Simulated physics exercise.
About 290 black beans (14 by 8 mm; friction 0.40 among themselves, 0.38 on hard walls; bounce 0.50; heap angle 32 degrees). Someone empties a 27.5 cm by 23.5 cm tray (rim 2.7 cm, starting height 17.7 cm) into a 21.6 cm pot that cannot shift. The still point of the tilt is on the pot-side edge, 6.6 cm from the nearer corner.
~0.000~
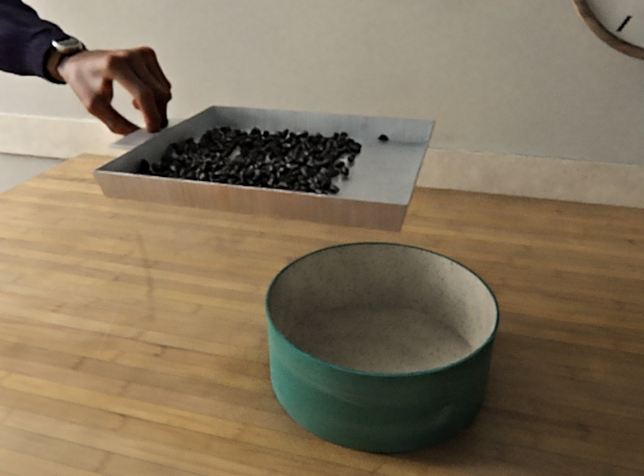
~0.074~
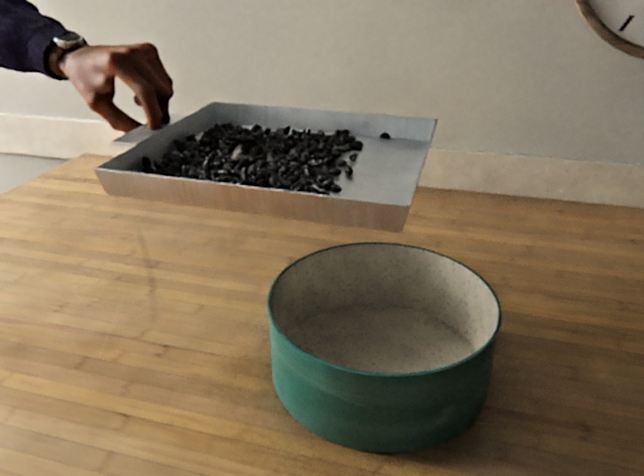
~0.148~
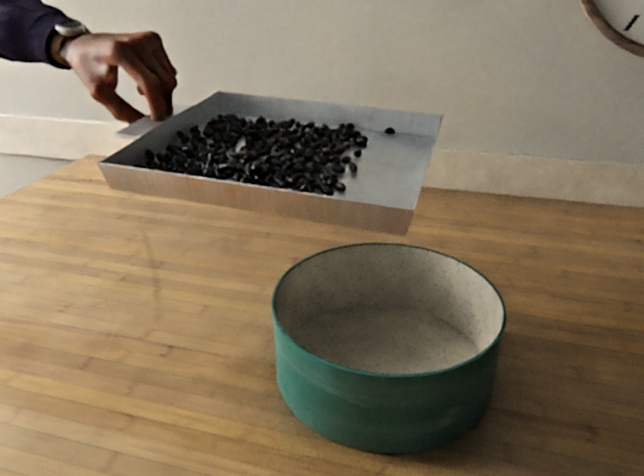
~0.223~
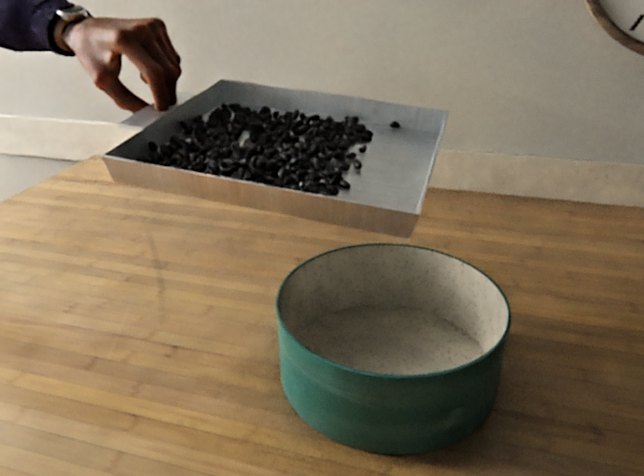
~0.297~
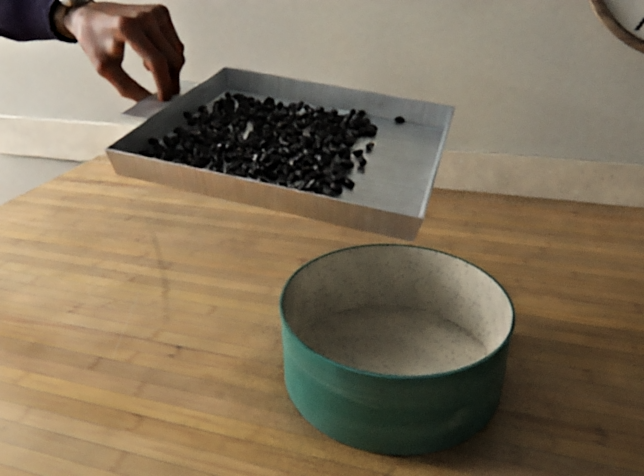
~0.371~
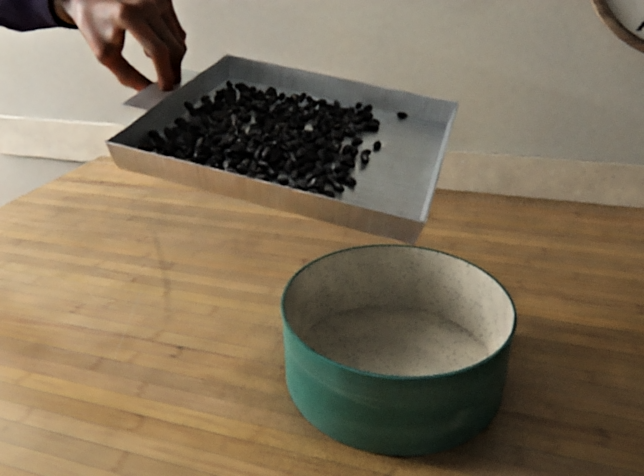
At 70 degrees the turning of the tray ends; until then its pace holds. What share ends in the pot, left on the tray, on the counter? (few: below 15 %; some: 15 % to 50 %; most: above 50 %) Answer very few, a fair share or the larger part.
Pot: The larger part, tray: A fair share, counter: Very few.
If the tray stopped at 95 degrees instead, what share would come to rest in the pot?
It would be near 100 per cent.
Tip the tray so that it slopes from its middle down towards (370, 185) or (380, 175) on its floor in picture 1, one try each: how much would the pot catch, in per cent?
About 30 and 15 per cent.
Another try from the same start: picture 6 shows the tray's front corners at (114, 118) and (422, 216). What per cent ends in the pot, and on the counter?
Pot 65, counter 0.
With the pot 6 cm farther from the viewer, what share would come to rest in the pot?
In that case some 15 per cent.
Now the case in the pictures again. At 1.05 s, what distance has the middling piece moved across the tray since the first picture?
About 10 cm.
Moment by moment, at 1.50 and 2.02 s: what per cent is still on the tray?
About 100, 80.
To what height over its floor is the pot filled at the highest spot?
Roughly 2.5 cm.
After 1.05 s, tilt 40 degrees; the tray holds 100 %, the pot 0 %.
After 1.50 s, tilt 58 degrees; the tray holds 100 %, the pot 0 %.
After 2.02 s, tilt 70 degrees; the tray holds 80 %, the pot 10 %.
At rest (3.9 s), pot 75 %, tray 25 %, counter 0 %.
